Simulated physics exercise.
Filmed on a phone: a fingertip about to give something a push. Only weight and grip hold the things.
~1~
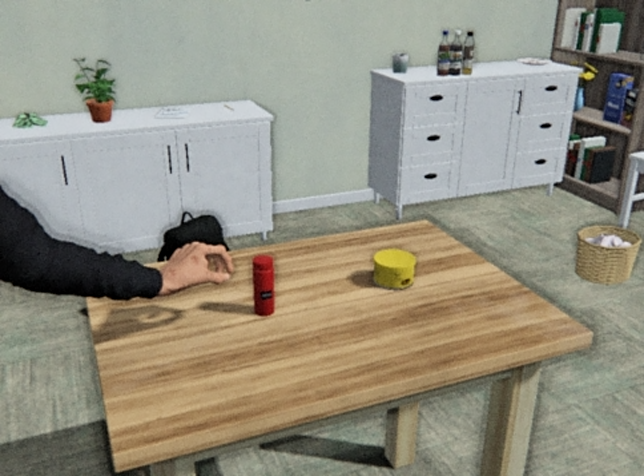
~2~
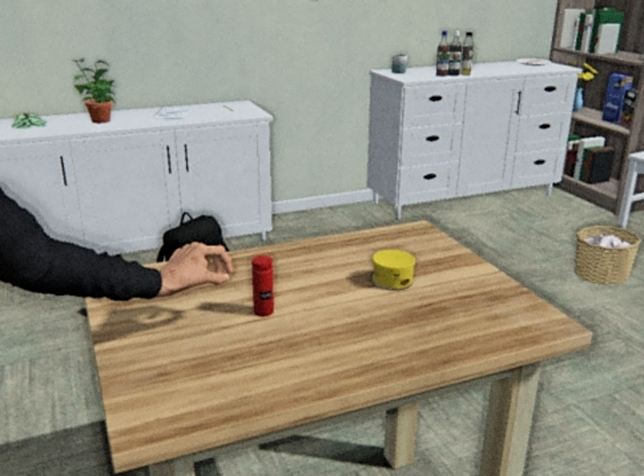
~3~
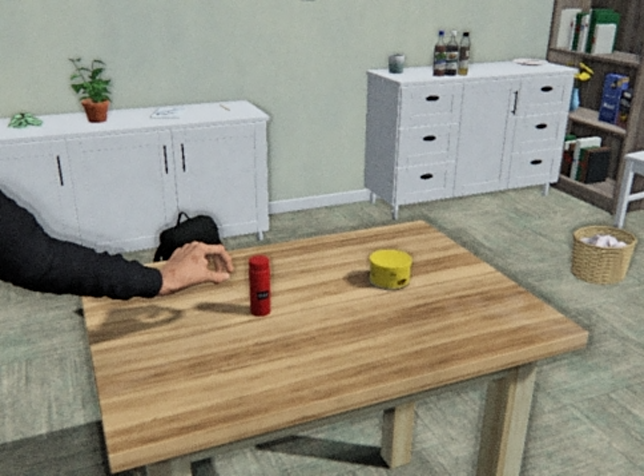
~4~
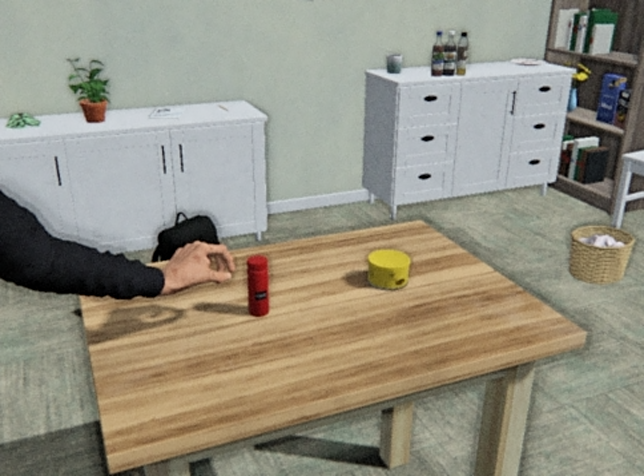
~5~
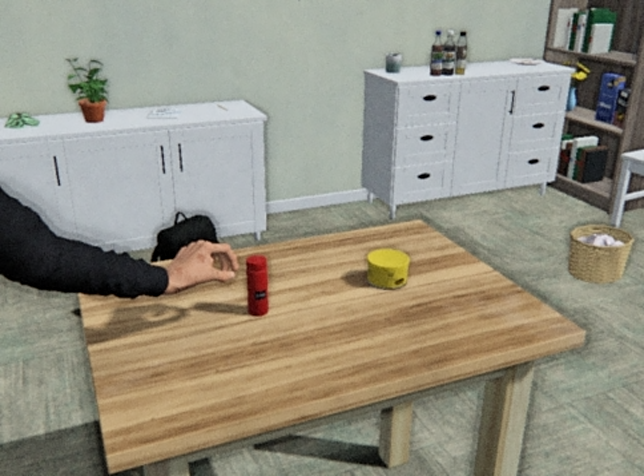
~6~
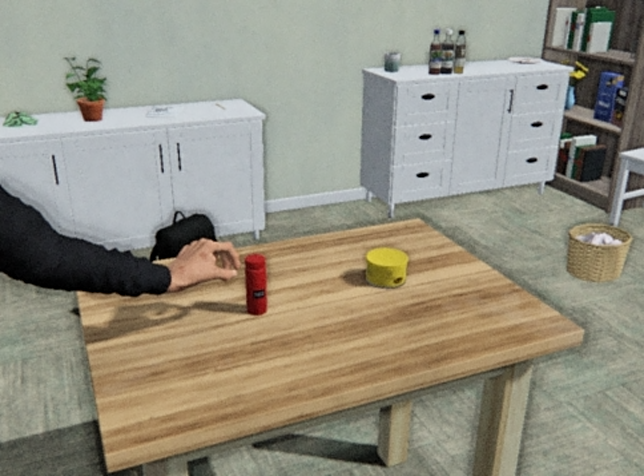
A hand in a dark sleeve stays almost still beside a red shaker on a wooden table, near a yellow round container, while the whole view shifts very slightly and nothing on the table visibly moves by itself.
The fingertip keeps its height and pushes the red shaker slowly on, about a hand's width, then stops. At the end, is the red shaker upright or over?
The red shaker falls over.
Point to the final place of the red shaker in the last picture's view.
Around (295, 294).
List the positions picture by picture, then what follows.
The first picture shows red shaker (264, 286).
The second picture shows red shaker (263, 286).
The third picture shows red shaker (260, 286).
The fourth picture shows red shaker (258, 287).
The fifth picture shows red shaker (257, 286).
The sixth picture shows red shaker (256, 285).
Then, 0.70 s past the last view, red shaker rocked 30° from its first pose near (271, 281).
Then, 0.90 s past the last view, red shaker on its side near (294, 294).
Finally, down or leaning hard on the table, red shaker. Final places as the last picture's camera would see them, red shaker near (295, 294).
